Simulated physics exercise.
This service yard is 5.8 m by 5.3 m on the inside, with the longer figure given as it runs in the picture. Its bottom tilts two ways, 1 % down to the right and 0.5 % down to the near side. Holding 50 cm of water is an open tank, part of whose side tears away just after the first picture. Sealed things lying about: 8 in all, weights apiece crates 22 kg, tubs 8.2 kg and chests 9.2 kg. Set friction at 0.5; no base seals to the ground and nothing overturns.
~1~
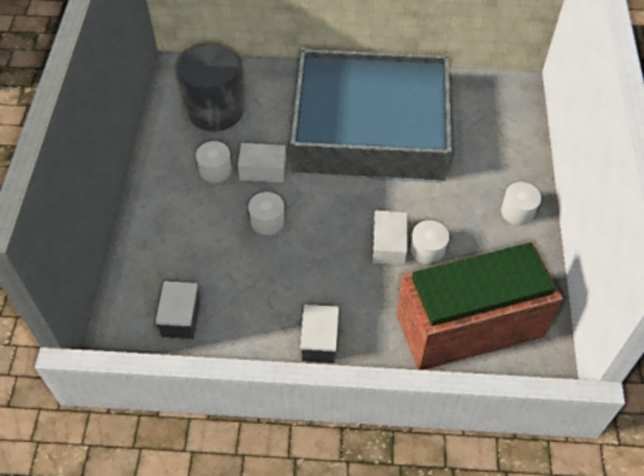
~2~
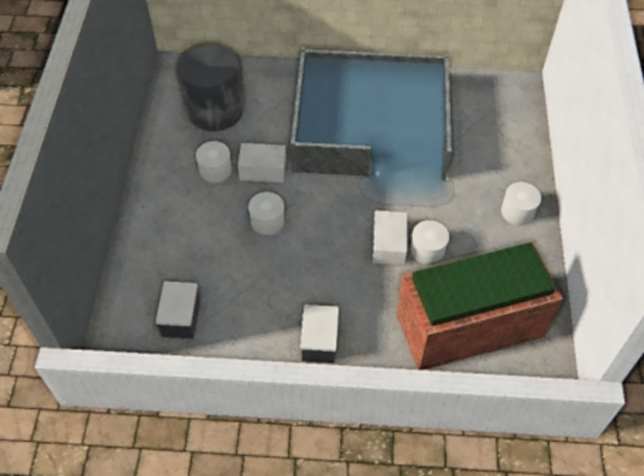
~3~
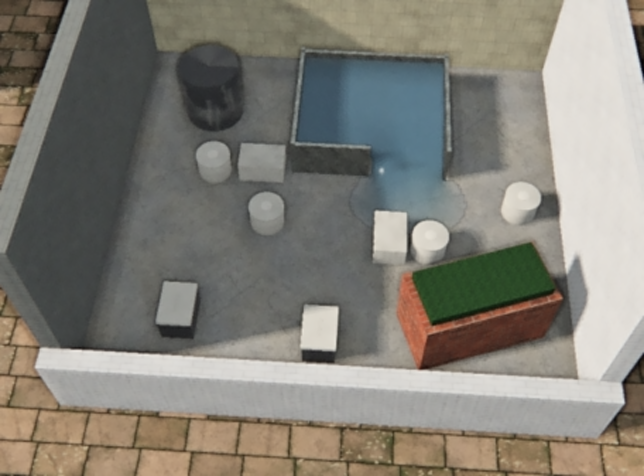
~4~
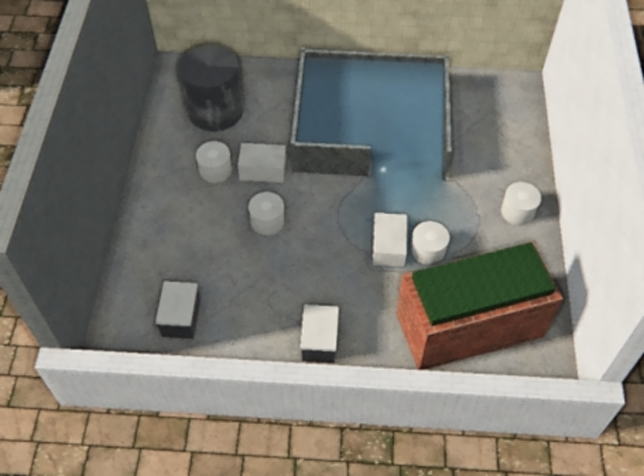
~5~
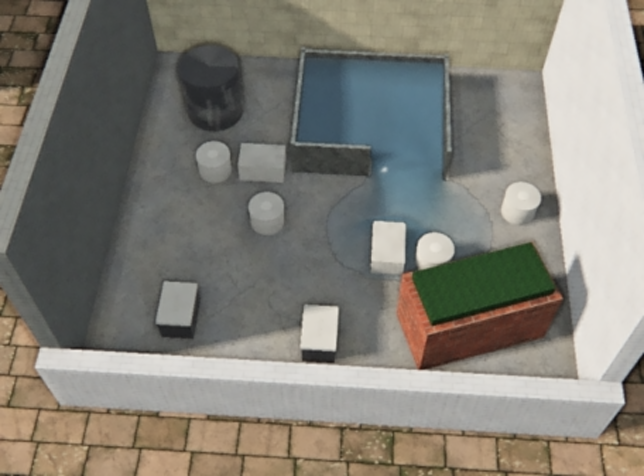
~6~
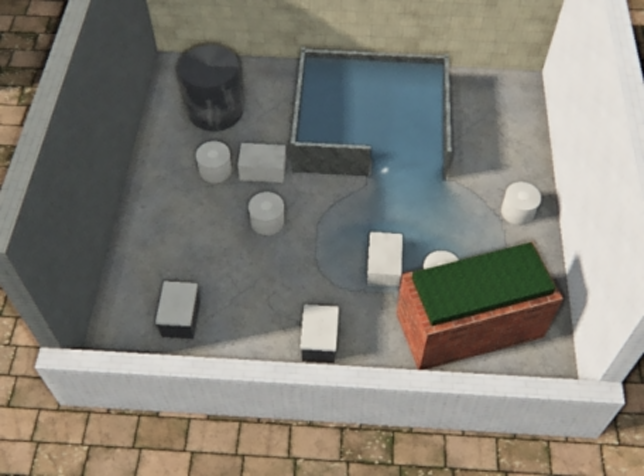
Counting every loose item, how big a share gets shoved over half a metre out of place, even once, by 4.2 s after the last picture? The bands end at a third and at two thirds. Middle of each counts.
It is a third or more but does not reach two thirds.
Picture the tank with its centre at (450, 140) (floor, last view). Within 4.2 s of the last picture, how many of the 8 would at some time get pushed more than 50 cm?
The count would be 4.
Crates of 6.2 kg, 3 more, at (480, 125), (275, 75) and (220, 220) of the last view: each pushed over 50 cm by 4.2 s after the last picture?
Outcome: Stays within first, stays within next, stays within last.
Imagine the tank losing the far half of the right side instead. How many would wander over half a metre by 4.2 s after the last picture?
The answer then is 2.
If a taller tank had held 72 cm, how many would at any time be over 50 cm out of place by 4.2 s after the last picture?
Then 5.
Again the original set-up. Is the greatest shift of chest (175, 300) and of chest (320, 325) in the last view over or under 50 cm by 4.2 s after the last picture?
Well, one then the other: A bigger shift, then a bigger shift.
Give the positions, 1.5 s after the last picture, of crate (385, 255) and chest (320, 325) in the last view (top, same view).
Roughly (321, 351), then roughly (267, 343).
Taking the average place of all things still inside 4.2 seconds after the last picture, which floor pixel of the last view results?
Mean floor pixel: About (243, 232).
Then, 0.4 s after the last picture 2 of 8 are over 50 cm from their spots; 1 afloat.
Then, 1.5 s after the last picture 2 of 8 are over 50 cm from their spots; 1 afloat.
Then, 2.8 s after the last picture 4 of 8 are over 50 cm from their spots; 3 afloat.
Then, 4.2 s after the last picture 4 of 8 are over 50 cm from their spots, and 4 have been at some point; 2 afloat.
